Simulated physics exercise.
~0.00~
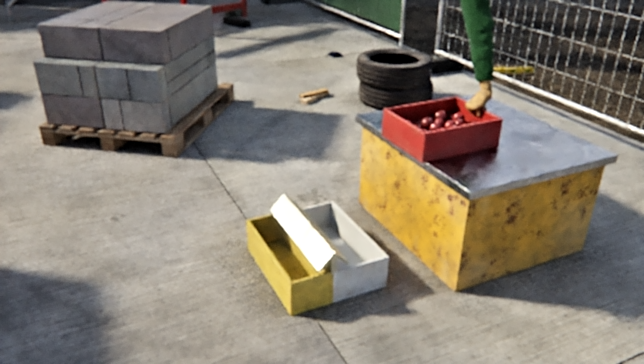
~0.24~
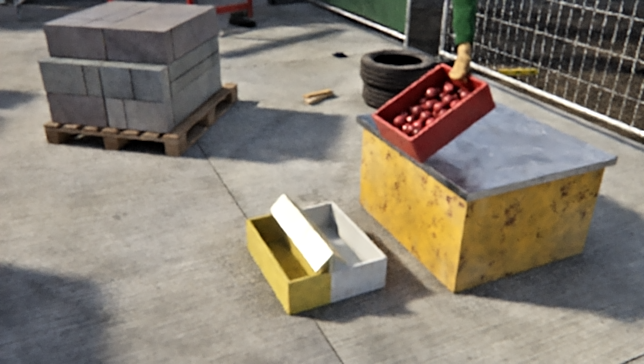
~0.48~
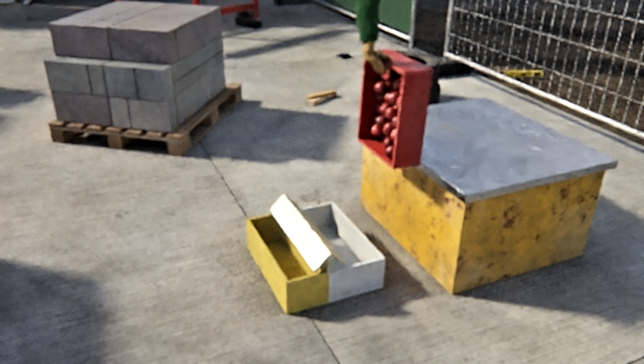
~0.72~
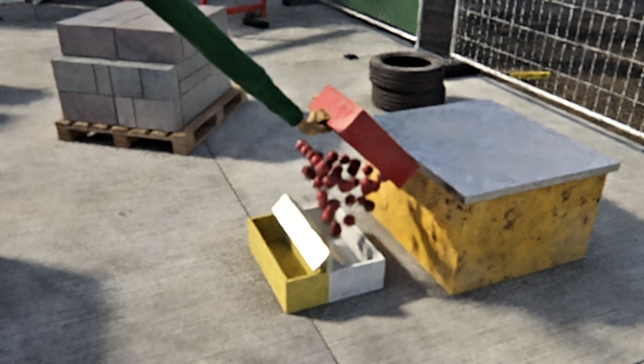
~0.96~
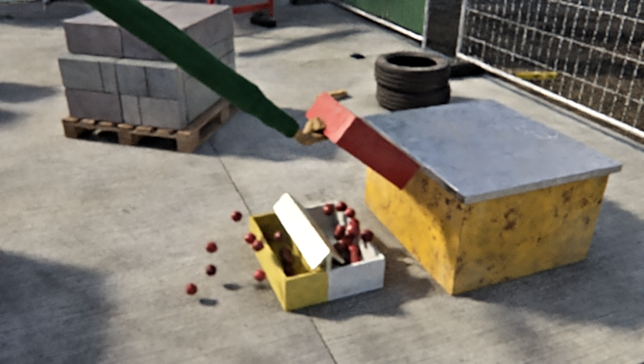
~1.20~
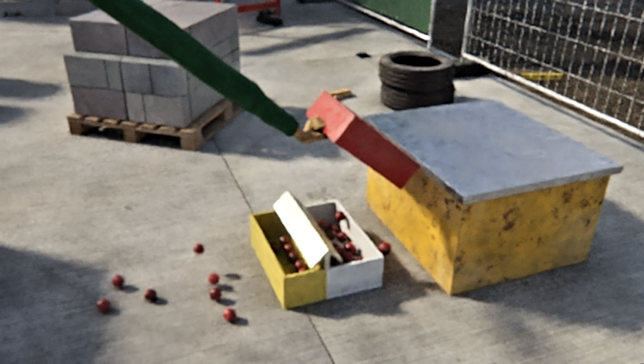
A green-sleeved arm lifted a red crate of small red apples from a yellow bench and tipped it over to the left, spilling them toward two joined boxes; most ended up in the white one, some in the yellow, and several on the ground.
